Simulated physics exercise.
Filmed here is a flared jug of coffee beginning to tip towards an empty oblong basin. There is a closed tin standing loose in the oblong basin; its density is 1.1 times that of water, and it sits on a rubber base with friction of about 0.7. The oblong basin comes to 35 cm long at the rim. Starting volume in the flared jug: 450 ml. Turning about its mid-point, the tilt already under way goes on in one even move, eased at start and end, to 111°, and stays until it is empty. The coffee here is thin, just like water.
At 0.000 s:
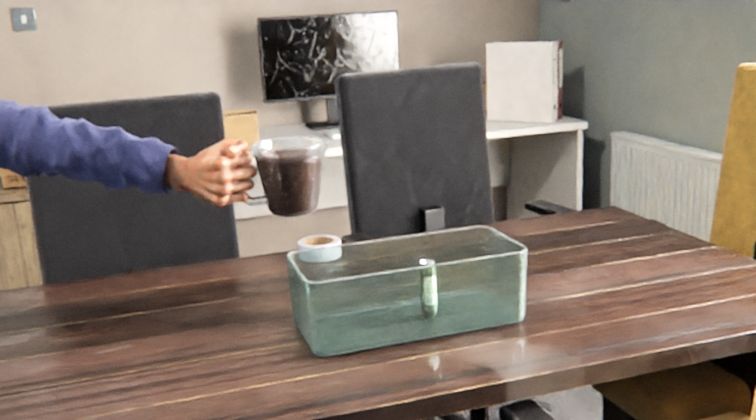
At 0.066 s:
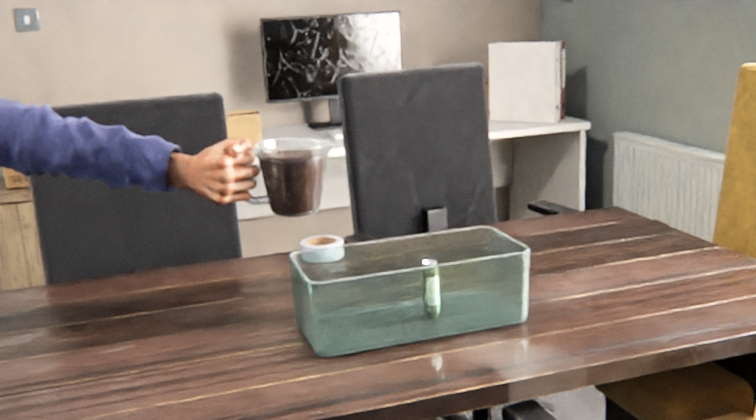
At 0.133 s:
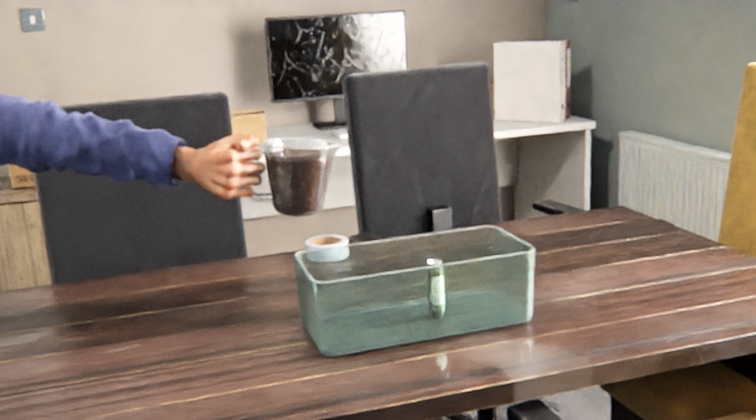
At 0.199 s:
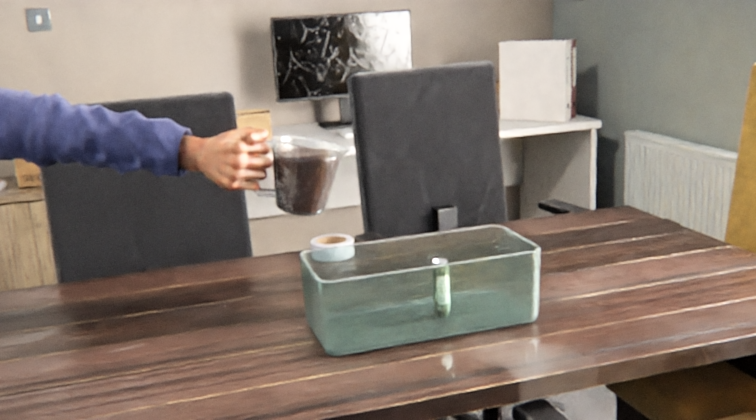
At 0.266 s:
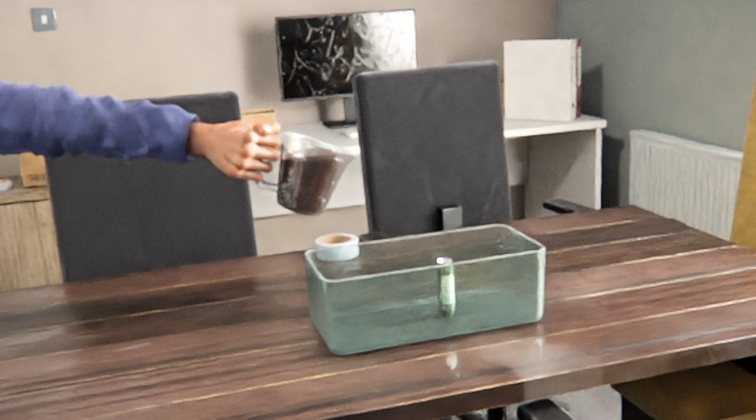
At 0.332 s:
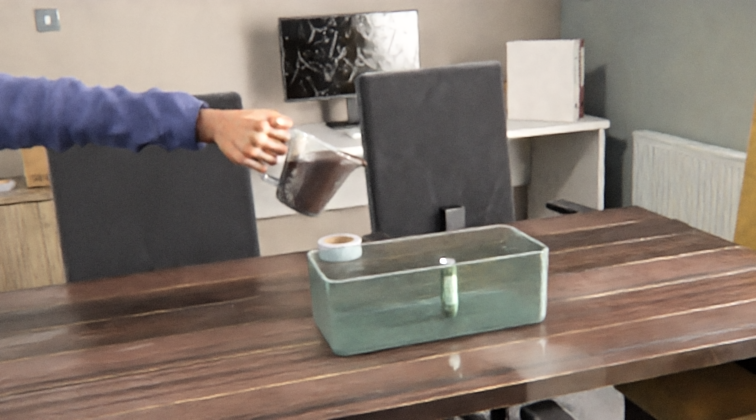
A hand in a blue sleeve, reaching in from the left, holds a clear jug of dark coffee nearly upright, then tilts it steadily rightward as the view drifts slightly left. Below it, a greenish glass basin holding a small upright tin sits on a dark wooden table beside a roll of tape. Seen from slightly above, the room has black chairs, a white desk and a monitor behind.
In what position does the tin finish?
It finishes upright.
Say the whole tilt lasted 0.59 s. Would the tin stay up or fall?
In that case the tin stays vertical.
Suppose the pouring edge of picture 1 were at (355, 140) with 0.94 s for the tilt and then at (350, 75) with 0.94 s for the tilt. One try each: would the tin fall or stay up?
First it stays on its base; then it tips over.
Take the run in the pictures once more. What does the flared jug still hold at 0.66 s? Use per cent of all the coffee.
Near 44 in a hundred.
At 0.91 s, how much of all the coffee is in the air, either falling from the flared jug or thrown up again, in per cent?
In-air share: About 7 %.
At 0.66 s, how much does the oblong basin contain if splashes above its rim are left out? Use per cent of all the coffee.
At that time the basin holds about 28 per cent of the liquid.
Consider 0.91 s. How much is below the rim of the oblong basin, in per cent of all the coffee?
90 per cent, give or take a little.
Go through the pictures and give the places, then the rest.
In the first frame, it leans 0°; its right rim is at (331, 140); the coffee meets the walls at (257, 156) and (321, 150); the oblong basin's rim runs from (296, 269) to (507, 238); the tin's top is at (427, 264).
In the second frame, it leans 1°; its right rim is at (334, 142); the coffee meets the walls at (260, 156) and (324, 151).
In the third frame, it leans 5°; its right rim is at (342, 144); the coffee meets the walls at (267, 155) and (330, 151).
In the fourth frame, it leans 12°; its right rim is at (350, 148); the coffee meets the walls at (275, 155) and (340, 151).
In the fifth frame, it leans 21°; its right rim is at (358, 155); the coffee meets the walls at (282, 157) and (351, 152).
In the sixth frame, it leans 31°; its right rim is at (363, 165); the coffee meets the walls at (285, 162) and (357, 158); 2 per cent is over the edge.
Then, 0.66 s in, the tilt is 89° and 45 per cent is still to pour; the tin stands where it began.
Then, 0.91 s in, the tilt is 111° and 3 per cent is still to pour; the tin stands where it began.
Then, 1.16 s in, the tilt is 111° and 0 per cent is still to pour; the tin stands where it began.
Then, 1.44 s in, the tilt is 111° and 0 per cent is still to pour; the tin stands where it began.
Finally, the tin stands where it began.
